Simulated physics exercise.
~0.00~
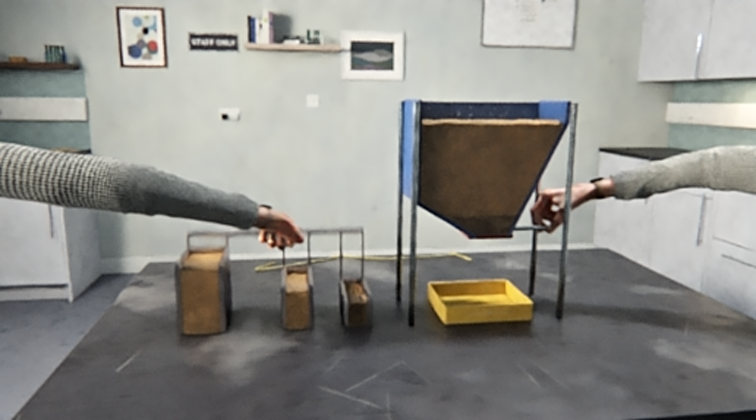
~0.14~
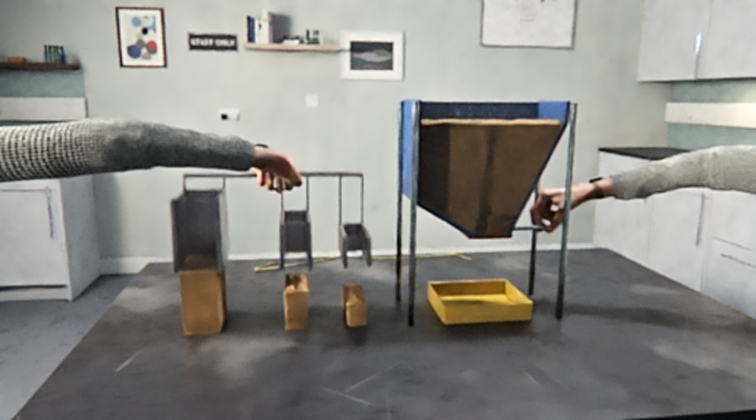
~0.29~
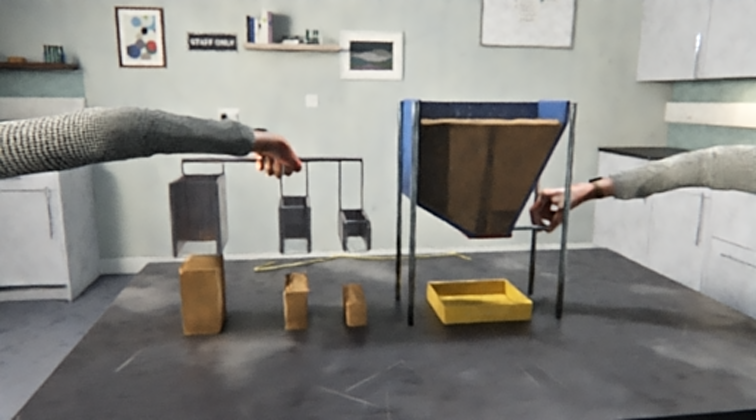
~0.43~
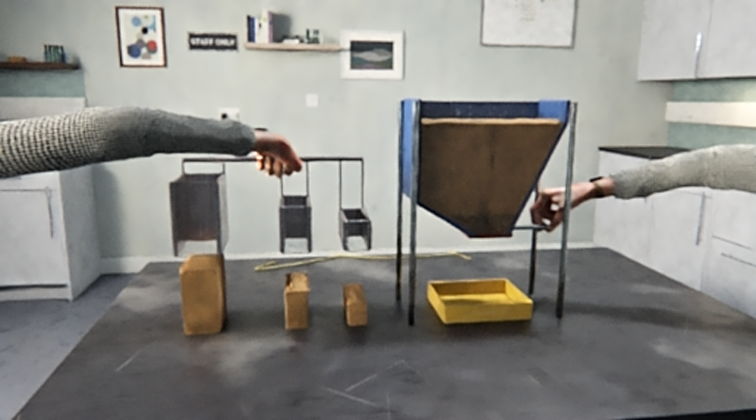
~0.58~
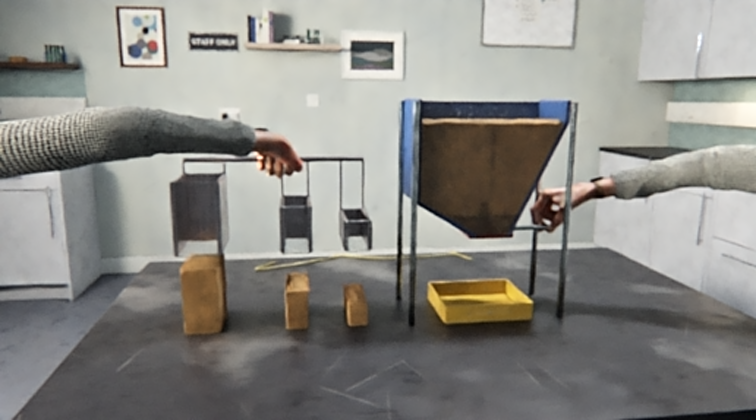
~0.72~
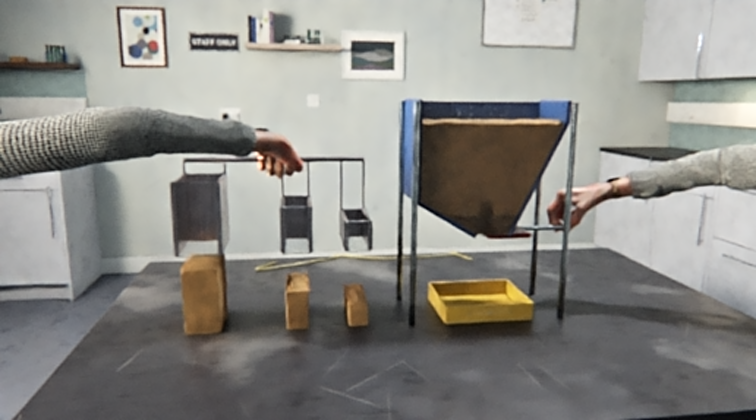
In a kitchen-like room, one hand lifting a joined frame off three brown blocks, then another pulling a hopper's slide slightly right.
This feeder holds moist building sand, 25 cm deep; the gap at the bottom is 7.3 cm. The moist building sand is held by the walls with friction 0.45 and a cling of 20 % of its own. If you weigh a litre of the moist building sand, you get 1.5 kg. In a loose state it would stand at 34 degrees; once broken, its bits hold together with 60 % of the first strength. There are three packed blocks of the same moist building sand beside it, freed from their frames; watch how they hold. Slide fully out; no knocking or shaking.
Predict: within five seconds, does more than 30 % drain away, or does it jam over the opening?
It jams over the opening.
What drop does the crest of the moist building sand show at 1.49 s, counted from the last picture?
The gap comes to some 0.0 centimetres.
After 1.07 s, 0 % has run out.
After 1.49 s, 0 % has run out.
After 1.90 s, 0 % has run out.
After 2.32 s, 0 % has run out.
After 5.62 s, at the end, 0 % has run out.
